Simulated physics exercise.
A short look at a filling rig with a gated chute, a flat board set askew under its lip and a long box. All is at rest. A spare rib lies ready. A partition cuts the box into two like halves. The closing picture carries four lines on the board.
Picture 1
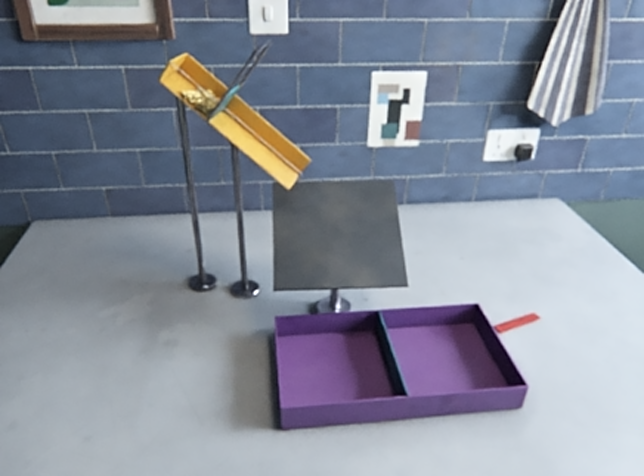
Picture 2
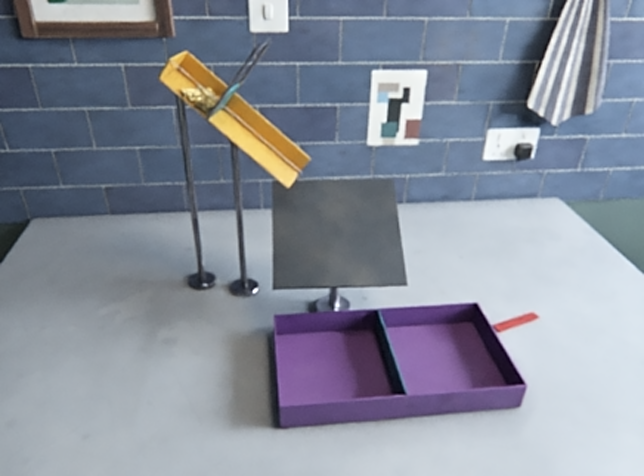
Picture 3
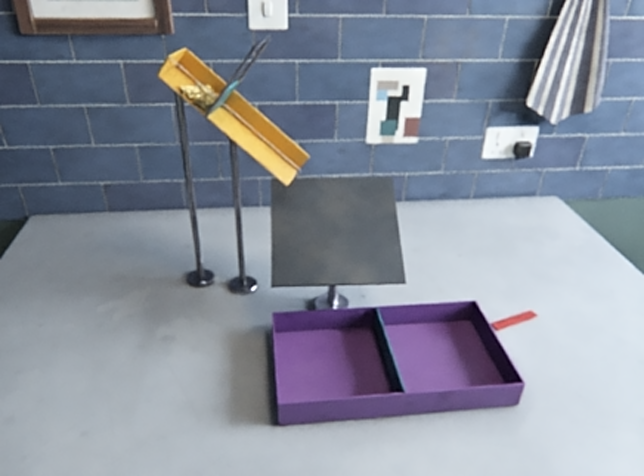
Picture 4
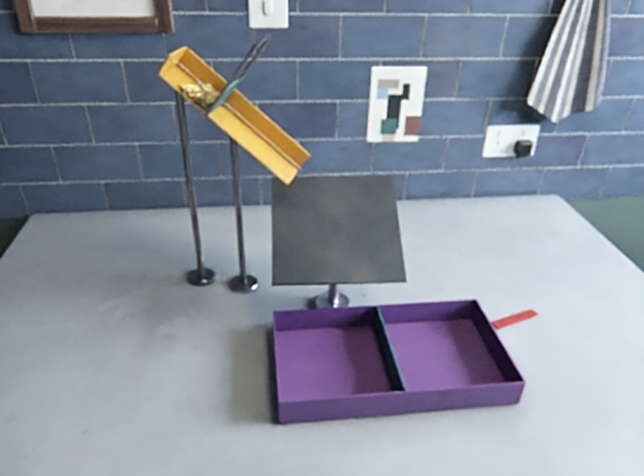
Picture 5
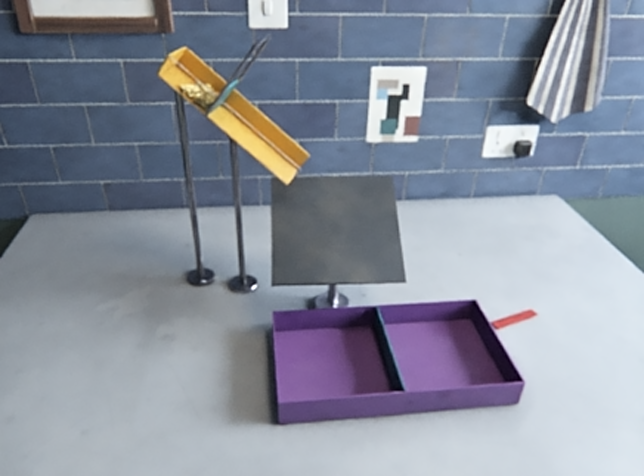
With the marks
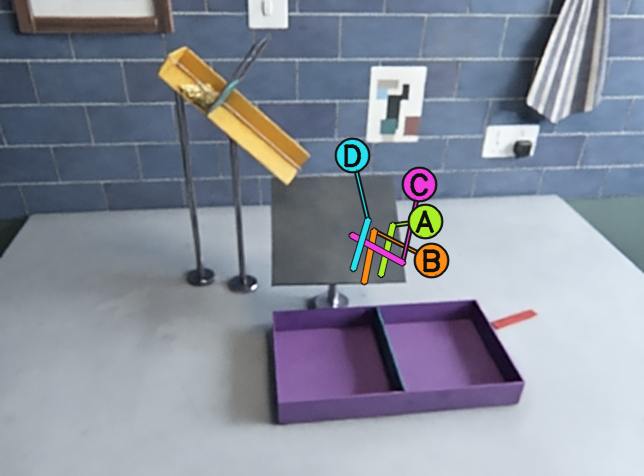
A pale grey tabletop stands against a blue tiled wall with a socket, a small abstract print and a striped cloth, seen from the front and slightly above. A yellow chute on two metal posts slopes down to the right at left, holding a small pale load behind a dark gate, with a tilted dark board beside it and a divided purple box in front, a red strip behind its right end. Nothing moves except the view, which shifts very slightly.
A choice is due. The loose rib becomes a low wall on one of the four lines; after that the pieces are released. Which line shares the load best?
I would pick line C.
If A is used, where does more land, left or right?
Left.
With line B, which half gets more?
The left half.
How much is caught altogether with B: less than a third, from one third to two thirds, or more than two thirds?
It is more than two thirds.
On the marked copy, line A from (392, 225) to (381, 274); line B from (374, 231) to (364, 281); line C from (352, 235) to (402, 262); line D from (367, 220) to (353, 268).
If A is chosen, of what is caught, most in the left half, a small part in the right.
If B is chosen, of what is caught, nearly all in the left half, a stray few in the right.
If C is chosen, of what is caught, about a third in the left half, about two thirds in the right.
If D is chosen, of what is caught, nearly all in the left half, a stray few in the right.
